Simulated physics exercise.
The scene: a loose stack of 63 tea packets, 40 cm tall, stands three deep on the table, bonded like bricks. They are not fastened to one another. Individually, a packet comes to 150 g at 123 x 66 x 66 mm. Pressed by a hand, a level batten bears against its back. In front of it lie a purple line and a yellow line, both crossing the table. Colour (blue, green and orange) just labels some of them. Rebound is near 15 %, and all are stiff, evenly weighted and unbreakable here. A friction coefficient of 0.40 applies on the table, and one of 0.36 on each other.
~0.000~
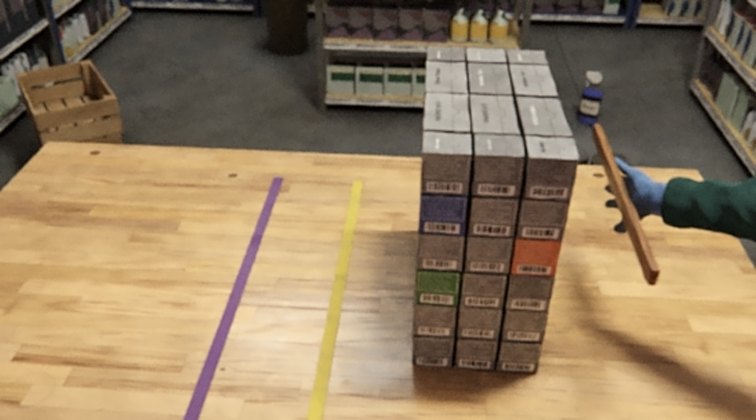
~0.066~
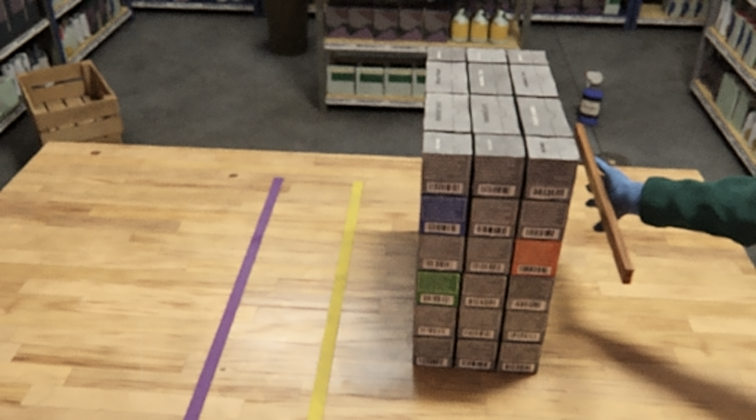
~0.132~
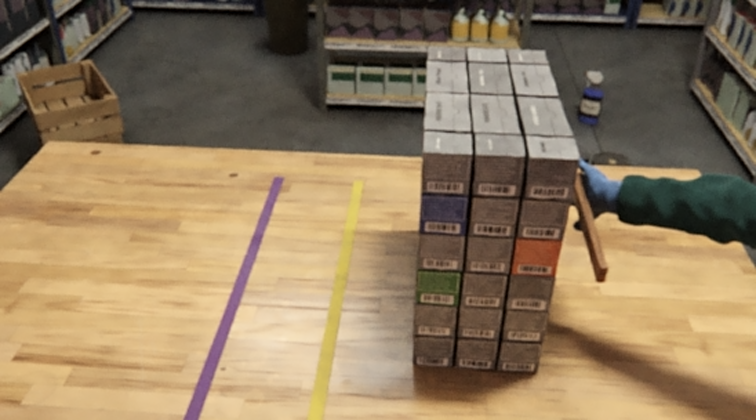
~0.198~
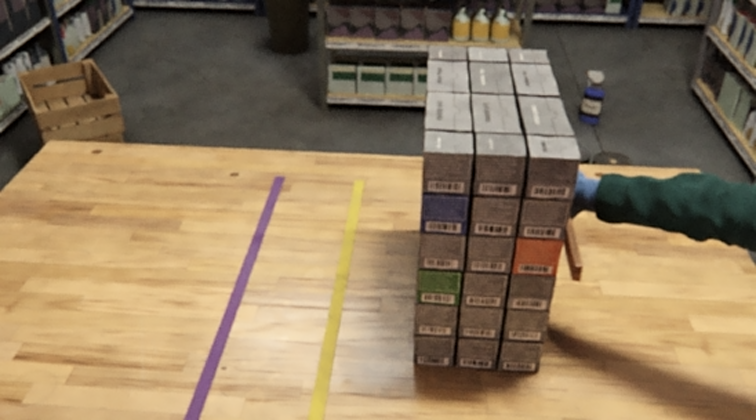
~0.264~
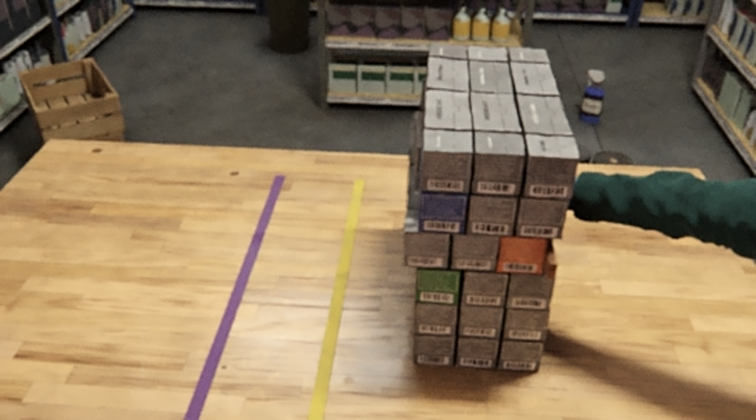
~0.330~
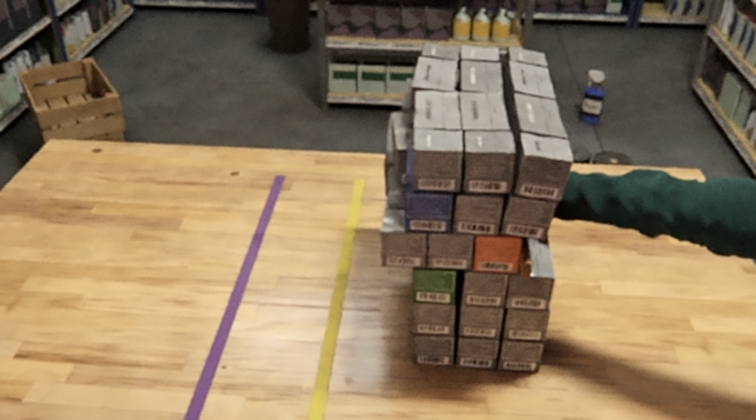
On a wooden table in a storeroom, a gloved hand moved a wooden bar leftward into a tall stack of gray boxes, shoving the orange-labeled layer left and dragging the boxes above slightly askew.
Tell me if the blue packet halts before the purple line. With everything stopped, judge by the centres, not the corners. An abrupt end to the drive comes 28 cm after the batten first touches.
No, it ends up over the line.
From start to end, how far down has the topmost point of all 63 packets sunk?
I make it close to 13 cm.
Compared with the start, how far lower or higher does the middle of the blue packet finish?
Height change: About 26 cm lower.
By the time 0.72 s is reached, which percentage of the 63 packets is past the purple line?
5 percent by then.
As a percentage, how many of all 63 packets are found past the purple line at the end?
It works out at roughly 15 per cent.
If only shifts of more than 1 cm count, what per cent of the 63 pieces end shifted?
65 in a hundred.
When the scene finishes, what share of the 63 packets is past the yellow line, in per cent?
Share past the line: Some 40 %.
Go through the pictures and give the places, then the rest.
In the first picture (pixels give the middle of a visible side), batten (654, 278) 12 cm from the stack; purple line, near end, (210, 366); yellow line, near end, (323, 373); blue packet (443, 216); orange packet (536, 259); green packet (438, 289); none has stirred.
In the second picture, batten (629, 277) 8 cm from the stack; blue packet (443, 216).
In the third picture, batten (603, 275) 47 mm from the stack; blue packet (443, 216).
In the fourth picture, batten (578, 274) 12 mm from the stack; blue packet (444, 216).
In the fifth picture, batten (553, 272) 23 mm in; blue packet (442, 215); orange packet (522, 257) 22 mm from its place; steepest lean 4°, the packet at (448, 72); movement in 19 of them.
In the sixth picture, batten (527, 270) 58 mm in; purple line, near end, (211, 364); yellow line, near end, (324, 372); blue packet (429, 214) 23 mm from its place; orange packet (497, 256) 57 mm from its place; green packet (434, 287) 8 mm from its place; movement in 38 of them.
After 0.48 s, none of the 63 packets past the purple line, 45 disturbed; blue packet 16° from how it stood; green packet 16° from how it stood.
After 0.72 s, 3 of the 63 packets past the purple line; blue packet on its side; orange packet 68° from how it stood, 13 cm lower.
In the end (1.6 s), 8 of the 63 packets past the purple line; blue packet on its side; orange packet on its side; green packet on its side. From the last view, middles, blue packet near (132, 327), orange packet near (366, 315).
